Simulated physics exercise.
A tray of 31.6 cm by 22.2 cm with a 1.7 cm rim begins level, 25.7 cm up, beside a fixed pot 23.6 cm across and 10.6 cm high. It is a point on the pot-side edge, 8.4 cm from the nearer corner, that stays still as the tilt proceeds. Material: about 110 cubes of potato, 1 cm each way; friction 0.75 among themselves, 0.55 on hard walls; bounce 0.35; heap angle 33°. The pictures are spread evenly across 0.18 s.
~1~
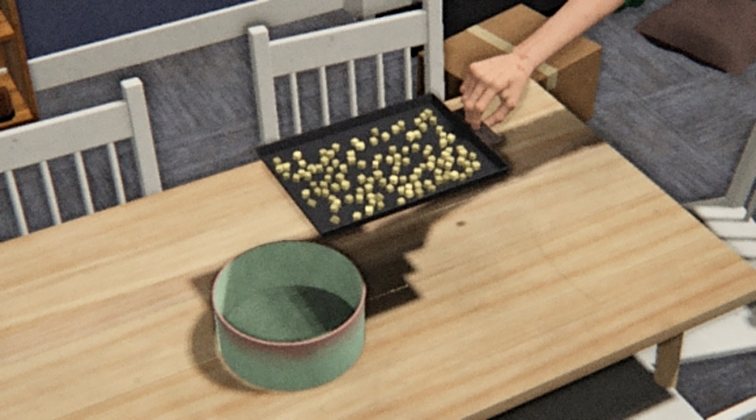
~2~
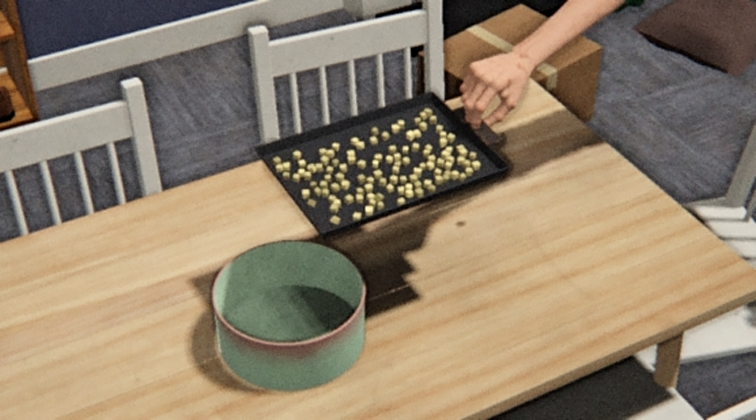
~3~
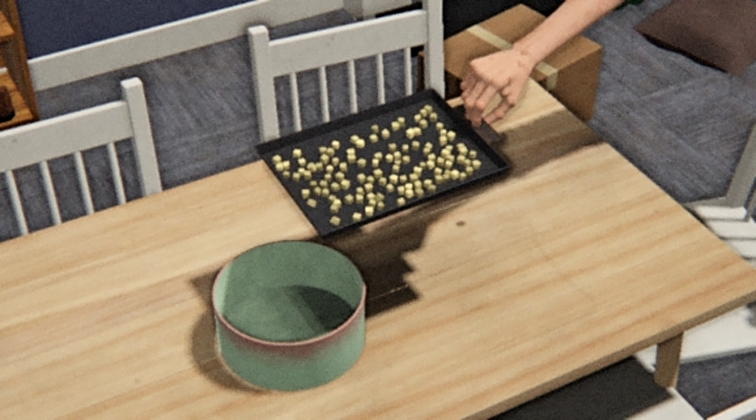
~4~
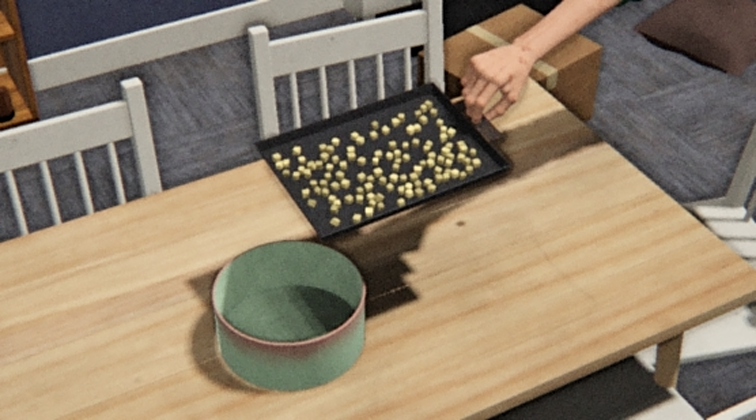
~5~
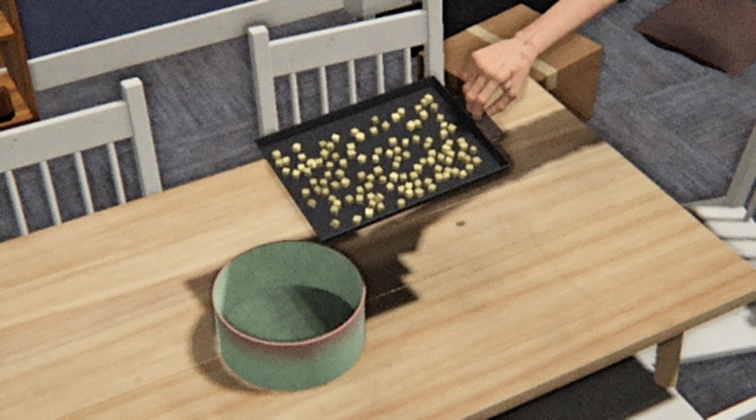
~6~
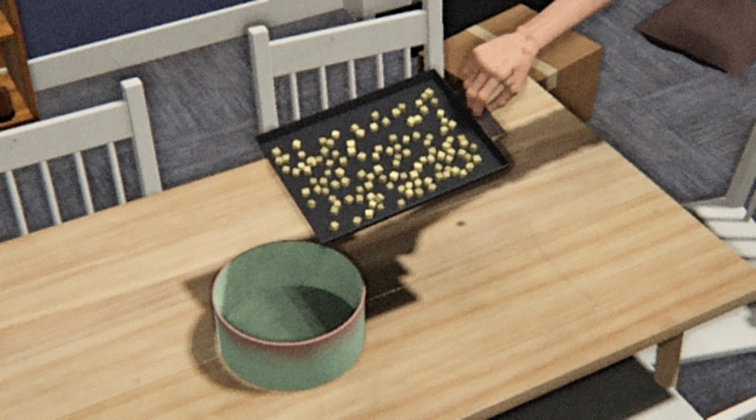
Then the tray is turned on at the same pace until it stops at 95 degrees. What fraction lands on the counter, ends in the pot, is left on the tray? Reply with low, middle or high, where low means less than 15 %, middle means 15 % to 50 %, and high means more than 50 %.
My answer: Counter - high; pot - middle; left on the tray - low.
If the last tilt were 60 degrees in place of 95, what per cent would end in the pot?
It would land at about 25 percent.
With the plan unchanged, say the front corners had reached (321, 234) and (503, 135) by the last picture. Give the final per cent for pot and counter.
Split: Pot = 85, counter = 15.
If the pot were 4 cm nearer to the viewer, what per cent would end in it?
Close to 55 per cent, then.
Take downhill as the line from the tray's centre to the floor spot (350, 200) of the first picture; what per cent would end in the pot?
Estimate: Near 85 per cent.
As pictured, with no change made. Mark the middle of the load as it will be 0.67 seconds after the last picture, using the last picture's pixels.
Look near (374, 251) in the last picture.
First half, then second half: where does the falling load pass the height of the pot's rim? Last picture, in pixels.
Roughly (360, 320) to begin with, later roughly (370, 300).
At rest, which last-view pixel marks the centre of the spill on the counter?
Somewhere around (402, 376), I'd say.
Then, 0.40 s after the last picture, tilt 52 degrees; the tray holds 100 %, the pot 0 %.
Then, 0.67 s after the last picture, tilt 79 degrees; the tray holds 55 %, the pot 10 %.
Then, 1.04 s after the last picture, tilt 95 degrees; the tray holds 5 %, the pot 35 %.
In the end, counter 55 %, pot 45 %, tray 0 %.
